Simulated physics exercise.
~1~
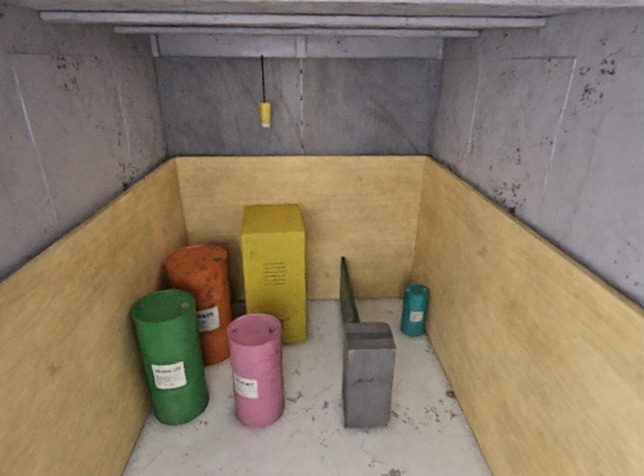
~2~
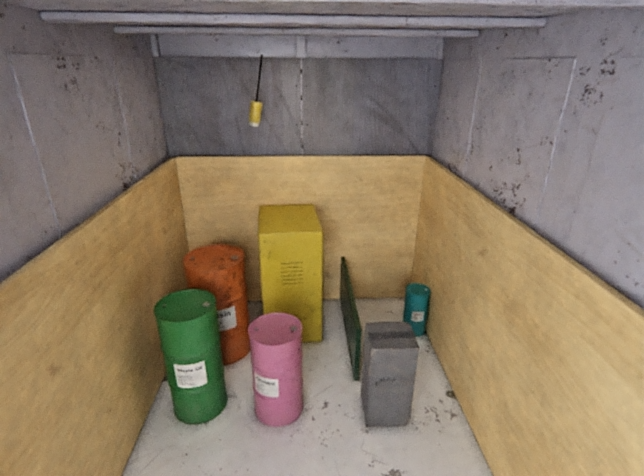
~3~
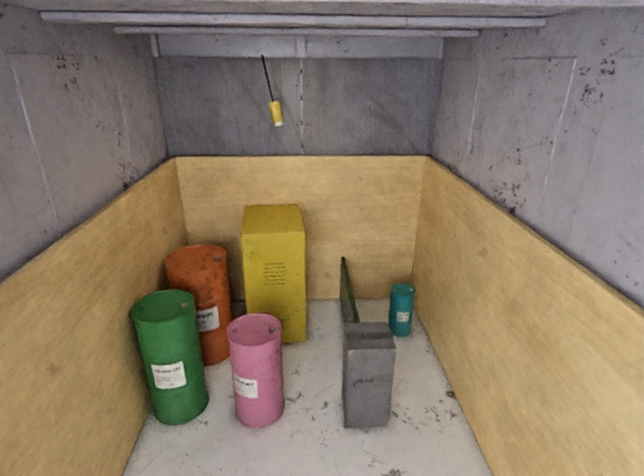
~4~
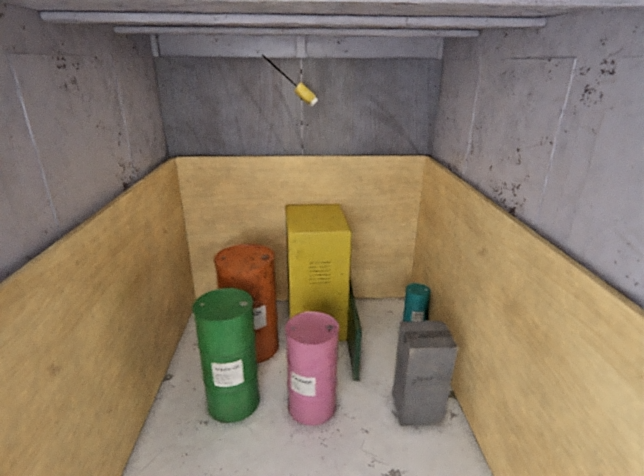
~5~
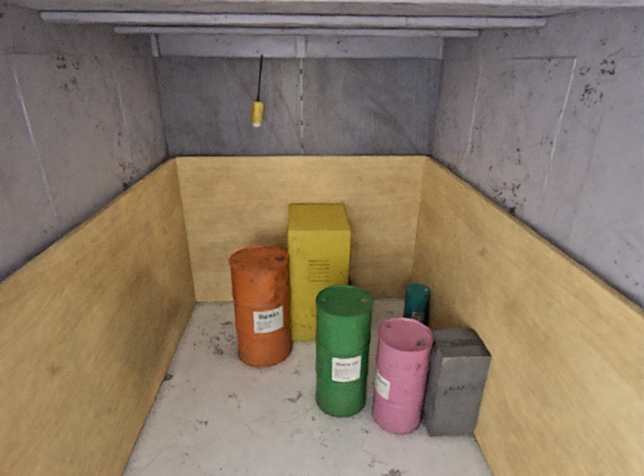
Van load bay with drums, a yellow appliance and a grey box sliding right, left, then right again, ending upright toward the right.
